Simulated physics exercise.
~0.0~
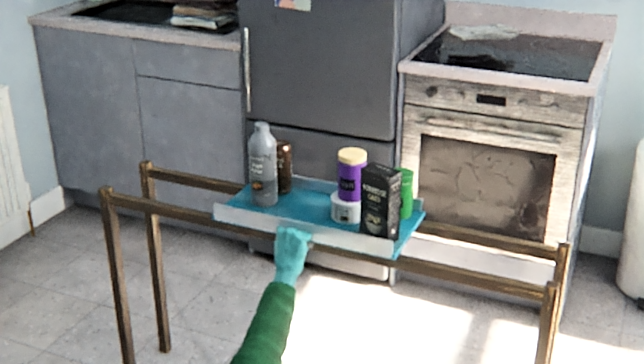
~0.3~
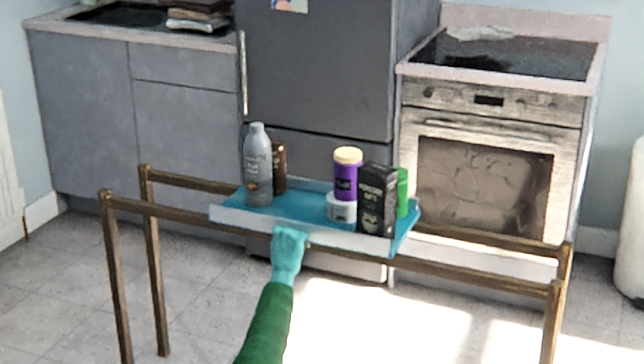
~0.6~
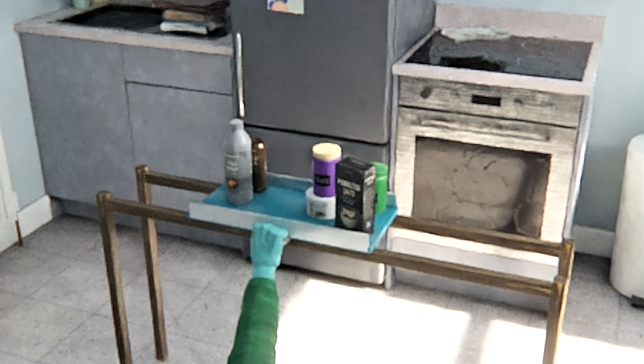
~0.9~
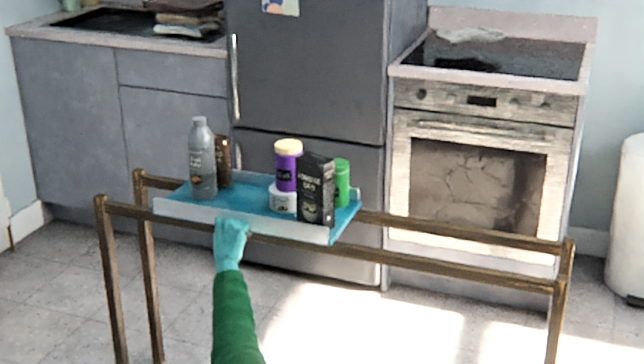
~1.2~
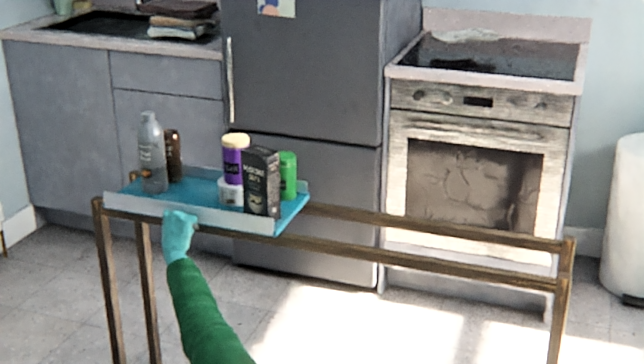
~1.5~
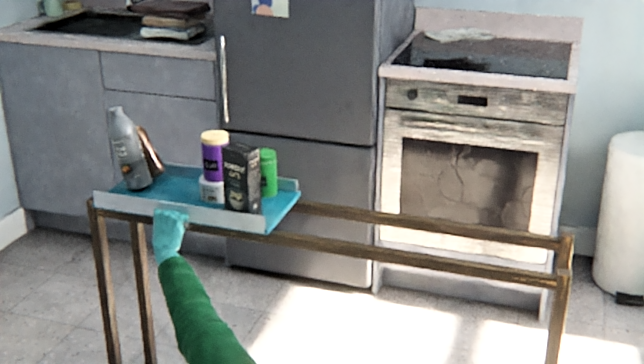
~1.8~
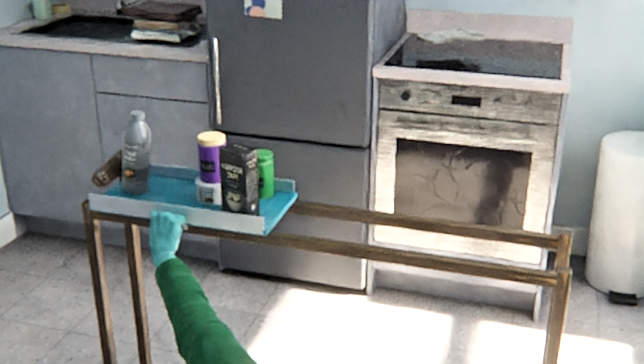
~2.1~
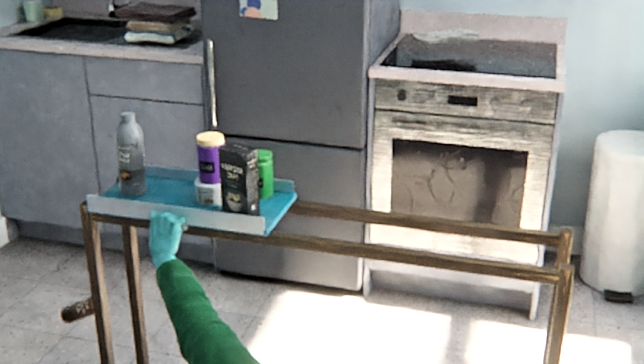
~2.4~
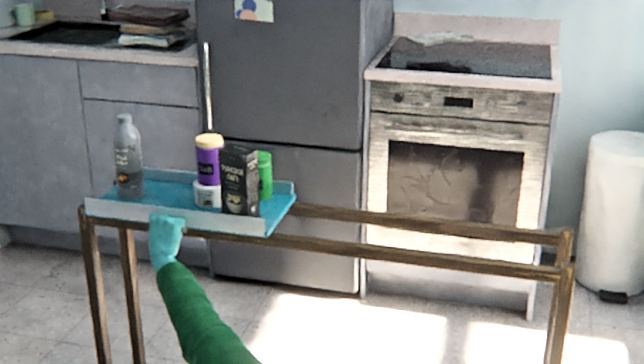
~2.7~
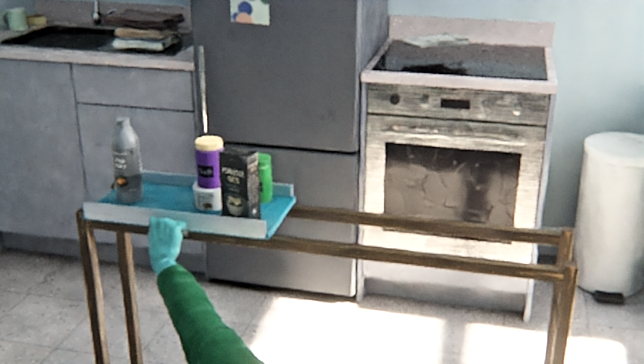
In a kitchen, a gloved hand slides a loaded tray left until a brown can falls off.
